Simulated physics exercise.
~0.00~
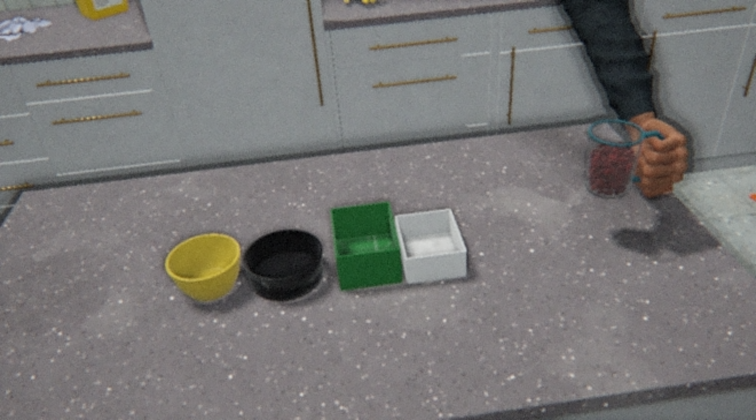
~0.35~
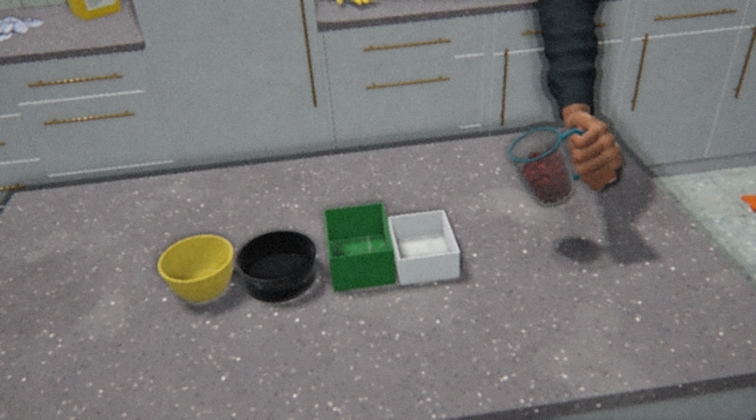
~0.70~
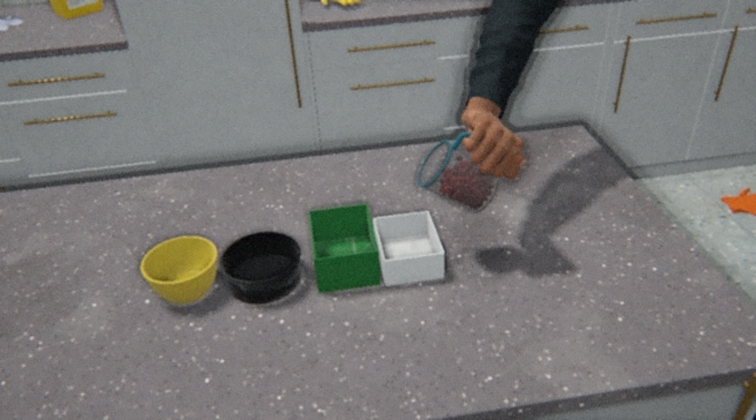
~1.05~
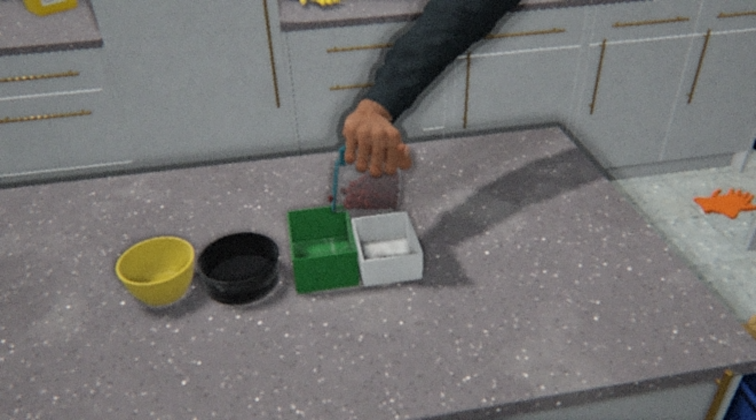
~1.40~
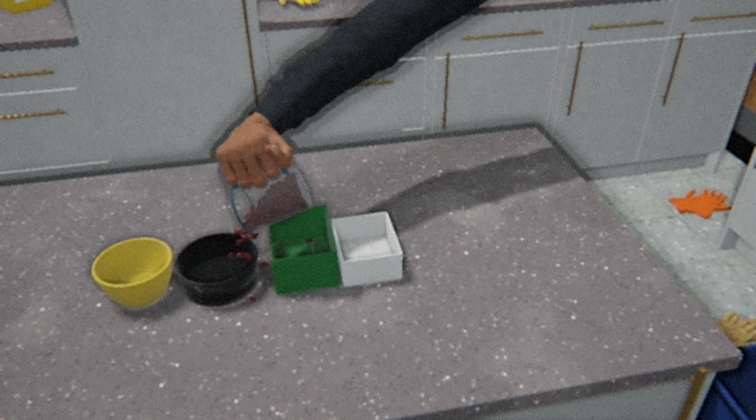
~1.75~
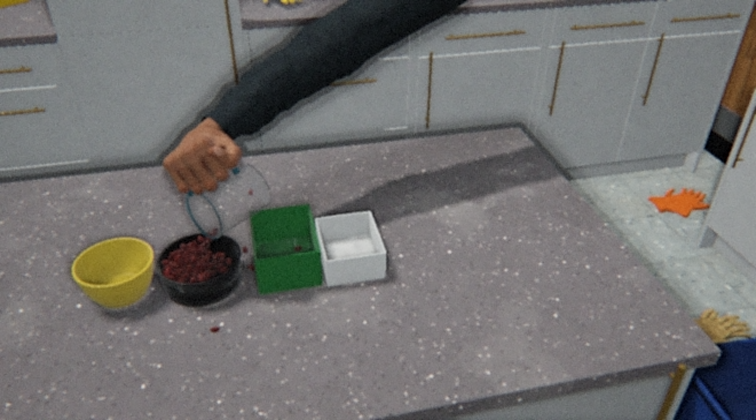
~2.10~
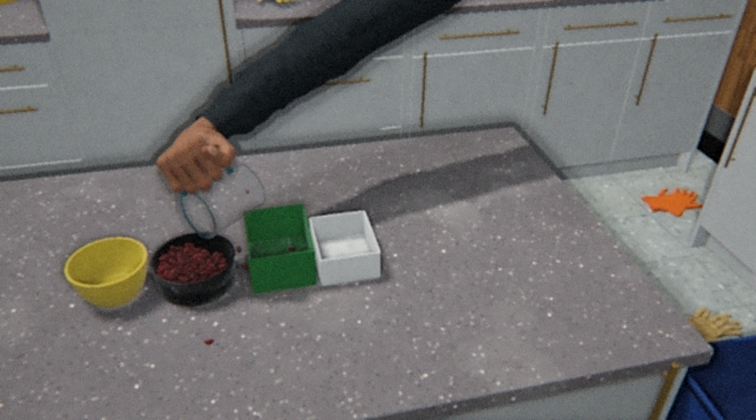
A dark-sleeved arm carries a clear cup with a blue rim, filled with small dark red beans, leftward over a speckled grey kitchen counter seen from slightly above. On the counter, from left to right, stand a yellow bowl, a black dish, a green tin and a white tin, with pale cabinets behind. The view drifts slightly right as the hand tips the cup further and further, passing behind the tins. Beans begin spilling near the black dish, then pour into it. Finally the cup hangs upended and emptied above the dish, which holds nearly all the beans, while a stray one lies on the counter.
